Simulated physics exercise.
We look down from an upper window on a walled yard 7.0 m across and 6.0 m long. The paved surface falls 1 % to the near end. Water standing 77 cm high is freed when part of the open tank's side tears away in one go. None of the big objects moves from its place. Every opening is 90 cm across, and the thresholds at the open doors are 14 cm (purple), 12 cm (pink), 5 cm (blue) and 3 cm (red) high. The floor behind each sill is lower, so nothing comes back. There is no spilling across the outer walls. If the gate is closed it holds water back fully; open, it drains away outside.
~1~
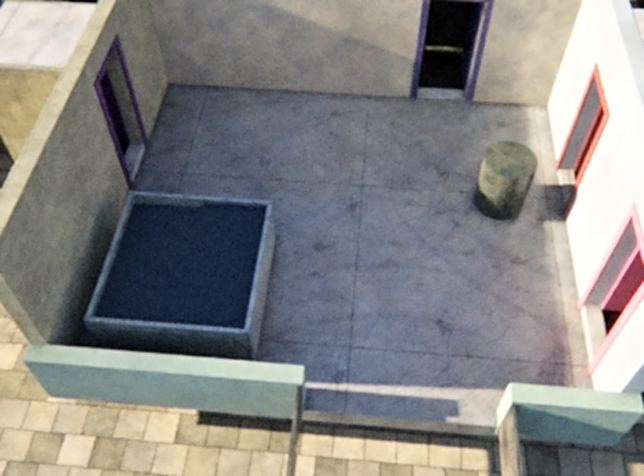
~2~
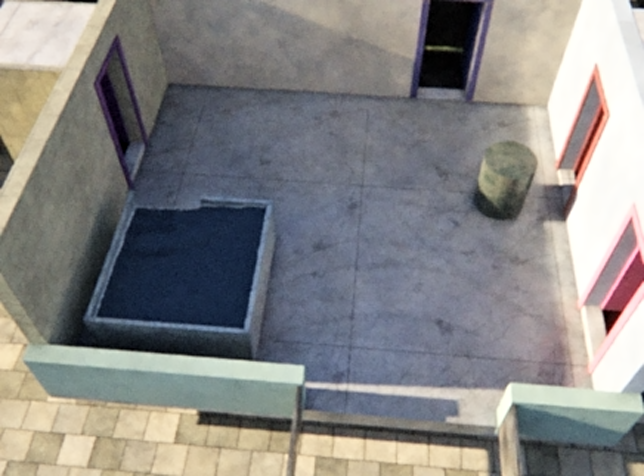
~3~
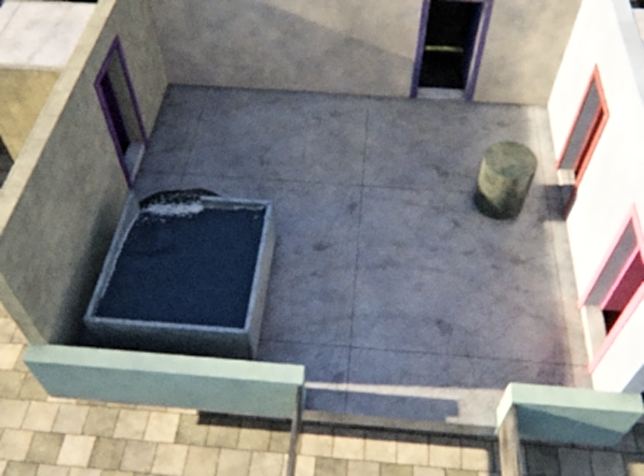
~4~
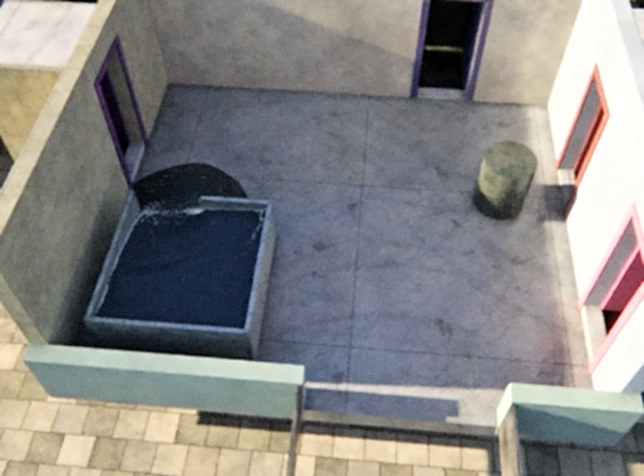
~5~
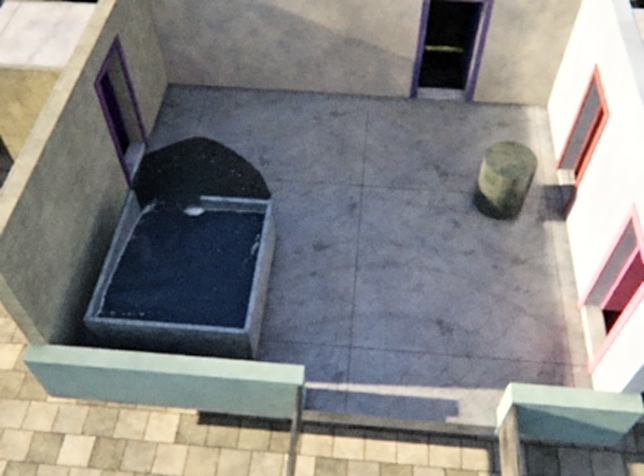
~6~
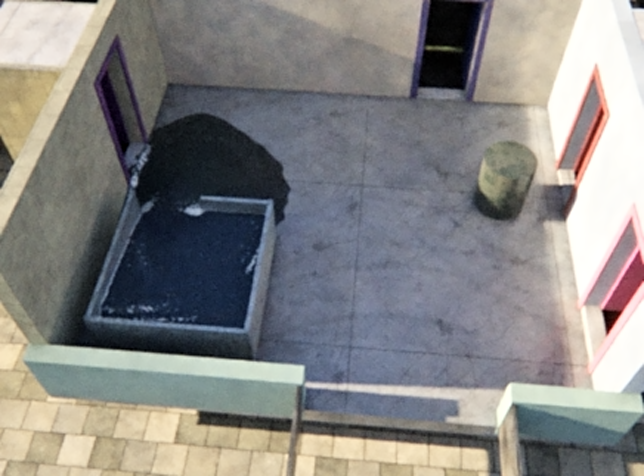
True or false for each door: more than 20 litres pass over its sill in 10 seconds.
Per door: The purple door: True; the pink door: False; the blue door: False; the red door: True.
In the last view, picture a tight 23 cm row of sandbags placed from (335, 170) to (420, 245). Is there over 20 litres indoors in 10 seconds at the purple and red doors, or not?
Purple exceeded, red exceeded.
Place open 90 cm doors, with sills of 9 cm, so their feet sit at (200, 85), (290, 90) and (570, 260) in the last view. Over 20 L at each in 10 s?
So, in the order given, it's beyond the mark, then beyond the mark, then shy of the mark.
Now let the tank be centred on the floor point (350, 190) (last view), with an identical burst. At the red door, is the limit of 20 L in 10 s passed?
Against the limit, the red door gets more than that.
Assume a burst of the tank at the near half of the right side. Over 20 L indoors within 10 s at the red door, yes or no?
Then red exceeds it.
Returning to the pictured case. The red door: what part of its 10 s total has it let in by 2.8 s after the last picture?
Roughly 0 percent is in by then.
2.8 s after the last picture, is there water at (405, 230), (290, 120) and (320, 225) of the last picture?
Well, the first is untouched by it, the next drenched, the last untouched by it.
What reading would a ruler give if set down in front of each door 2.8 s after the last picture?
Door by door in cm, purple shows 17, pink shows 0, blue shows 7, red shows 0.
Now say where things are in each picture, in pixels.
In the first frame, the open tank at (186, 260) is whole and still, 77 cm deep.
In the second frame, water pours out on the open tank's far side and has run 0.6 m, to a hidden place; typically 9 cm deep outside, 77 cm at the open tank's back.
In the third frame, water pours out on the open tank's far side and has run 0.9 m, to (207, 195); typically 12 cm deep outside, 77 cm at the open tank's back.
In the fourth frame, water pours out on the open tank's far side and has run 1.4 m, to (204, 167); typically 8 cm deep outside, 77 cm at the open tank's back.
In the fifth frame, the front is at (194, 141), 2.0 m from the gap on the open tank's far side; 3.5 m2 of floor is under water; 76 cm left at the back of the open tank.
In the sixth frame, the front is at (197, 117), 2.6 m from the gap on the open tank's far side; 5.0 m2 of floor is under water; 70 cm left at the back of the open tank.
Then, 0.7 s after the last picture water covers 25 % of the floor and is deepest (49 cm) near (169, 85); purple door 25 cm at the sill, 12 L in, pink door not reached, blue door not reached, red door not reached.
Then, 1.5 s after the last picture water covers 30 % of the floor and is deepest (48 cm) near (169, 85); purple door 22 cm at the sill, 47 L in, pink door not reached, blue door not reached, red door not reached.
Then, 2.8 s after the last picture water covers 45 % of the floor and is deepest (32 cm) near (184, 126); purple door 17 cm at the sill, 69 L in, pink door not reached, blue door 7 cm at the sill, 0 L in, red door not reached.
Then, 5.3 s after the last picture water covers 80 % of the floor and is deepest (20 cm) near (510, 132); purple door 15 cm at the sill, 77 L in, pink door 6 cm at the sill, 0 L in, blue door 6 cm at the sill, 3 L in, red door 11 cm at the sill, 98 L in.
Then, 9.3 s after the last picture water covers 90 % of the floor and is deepest (15 cm) near (570, 415); purple door 9 cm at the sill, 79 L in, pink door 10 cm at the sill, 1 L in, blue door 7 cm at the sill, 8 L in, red door 10 cm at the sill, 229 L in.
